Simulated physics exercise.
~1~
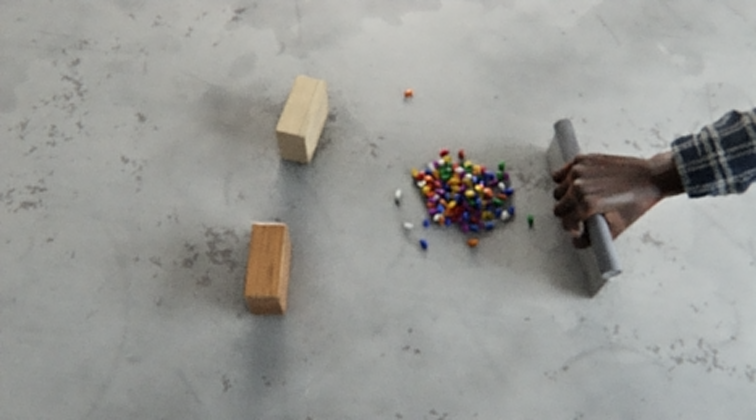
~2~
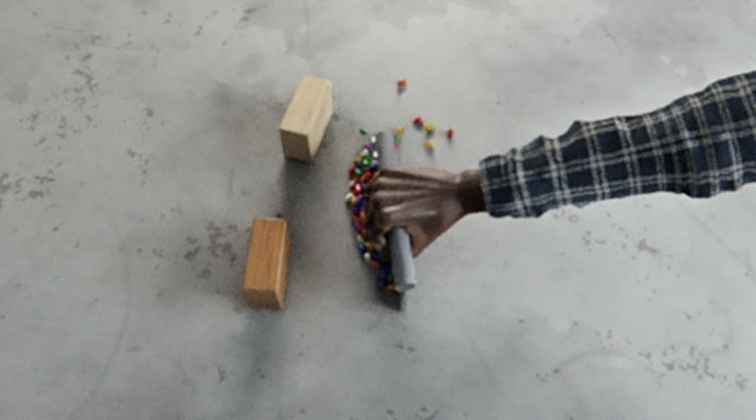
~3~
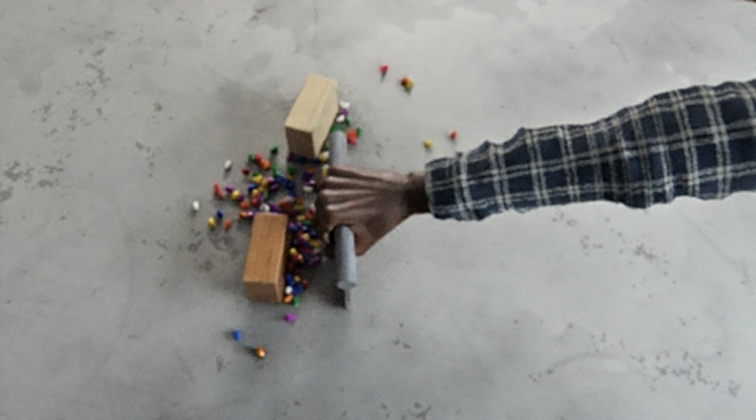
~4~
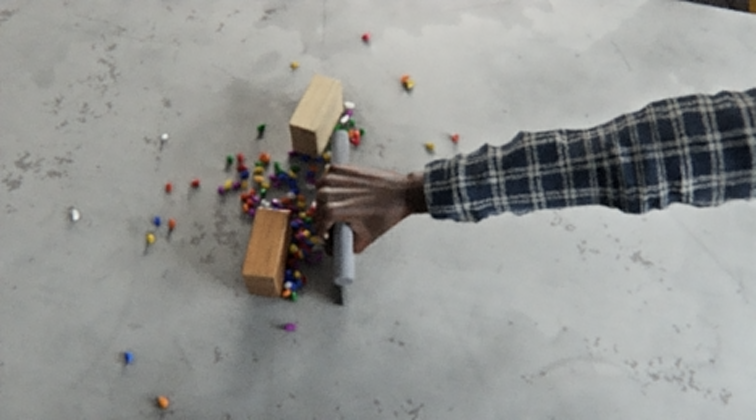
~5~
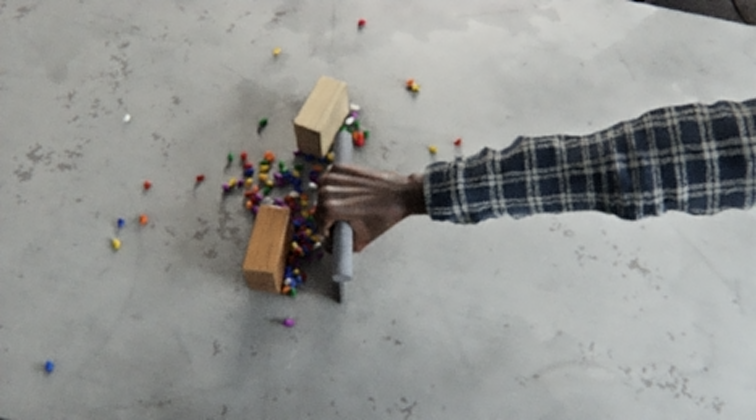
A hand in a plaid sleeve pushed a pile of colorful jelly beans left with a gray scraper until it reached two wooden blocks, where some spilled through the gap and scattered while many stayed bunched around the blocks and the stopped scraper.
